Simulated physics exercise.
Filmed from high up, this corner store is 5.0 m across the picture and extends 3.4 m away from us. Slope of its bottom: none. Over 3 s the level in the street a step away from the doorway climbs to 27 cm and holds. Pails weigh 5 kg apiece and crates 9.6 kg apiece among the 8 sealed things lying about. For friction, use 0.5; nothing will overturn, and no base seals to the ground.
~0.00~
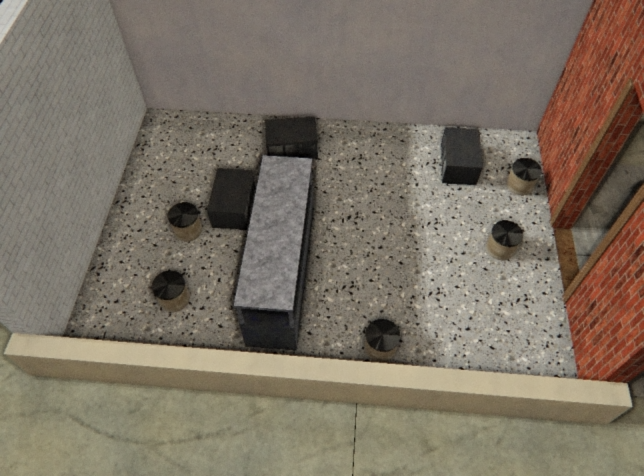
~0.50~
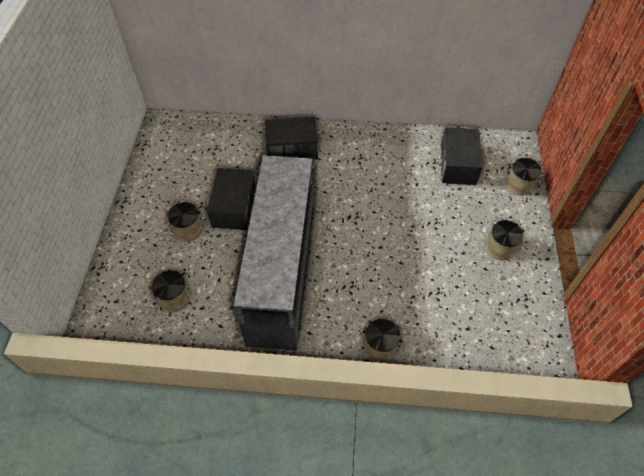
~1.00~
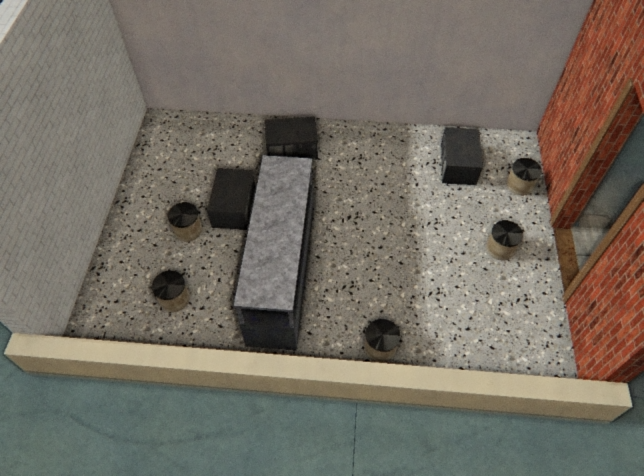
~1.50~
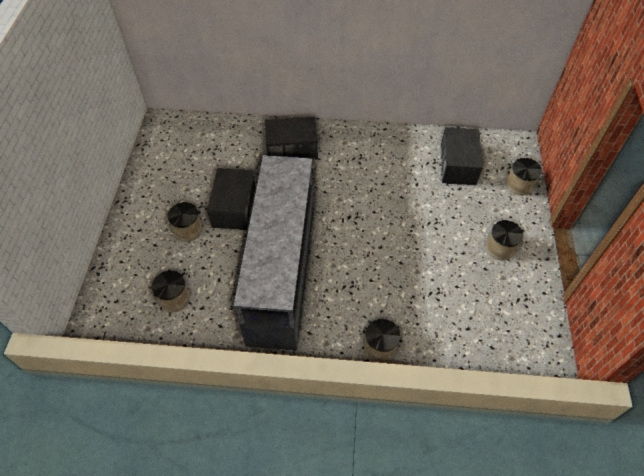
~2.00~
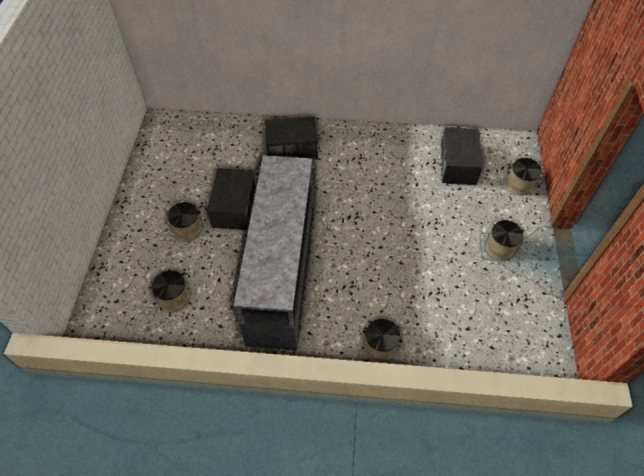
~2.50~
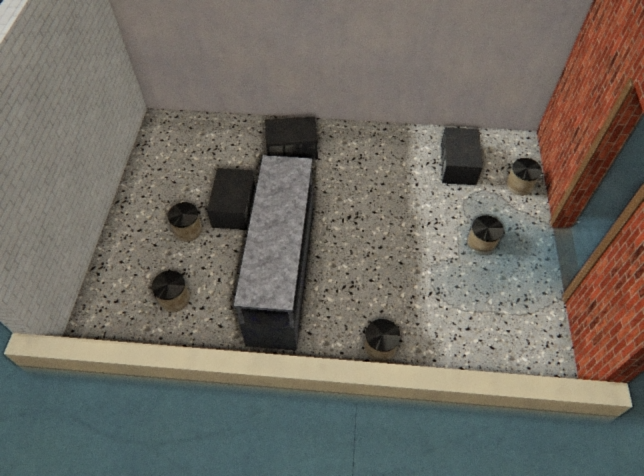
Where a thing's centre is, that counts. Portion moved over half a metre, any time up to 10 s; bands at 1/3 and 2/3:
1/3 to 2/3.
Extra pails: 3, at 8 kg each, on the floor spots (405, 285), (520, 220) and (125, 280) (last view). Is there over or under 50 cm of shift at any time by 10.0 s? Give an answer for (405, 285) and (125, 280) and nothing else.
Taking them in order, the first is above the threshold and the second is below the threshold.
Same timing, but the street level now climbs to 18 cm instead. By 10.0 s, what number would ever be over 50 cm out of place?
The count would be 2.
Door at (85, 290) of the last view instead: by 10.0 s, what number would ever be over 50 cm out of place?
Result: 6.
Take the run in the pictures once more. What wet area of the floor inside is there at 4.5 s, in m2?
Wet: Near 9.0 m2.
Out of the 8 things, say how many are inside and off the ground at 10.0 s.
3.
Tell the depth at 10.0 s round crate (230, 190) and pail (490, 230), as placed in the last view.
I'd estimate 4 cm for the first and 4 cm for the second.
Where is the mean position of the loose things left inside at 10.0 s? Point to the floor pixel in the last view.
About (298, 247).
After 3.5 s 1 of 8 are over 50 cm from their spots; 0 afloat.
After 4.5 s 1 of 8 are over 50 cm from their spots; 2 afloat.
After 7.0 s 4 of 8 are over 50 cm from their spots; 4 afloat.
After 10.0 s 4 of 8 are over 50 cm from their spots, and 4 have been at some point; 3 afloat.
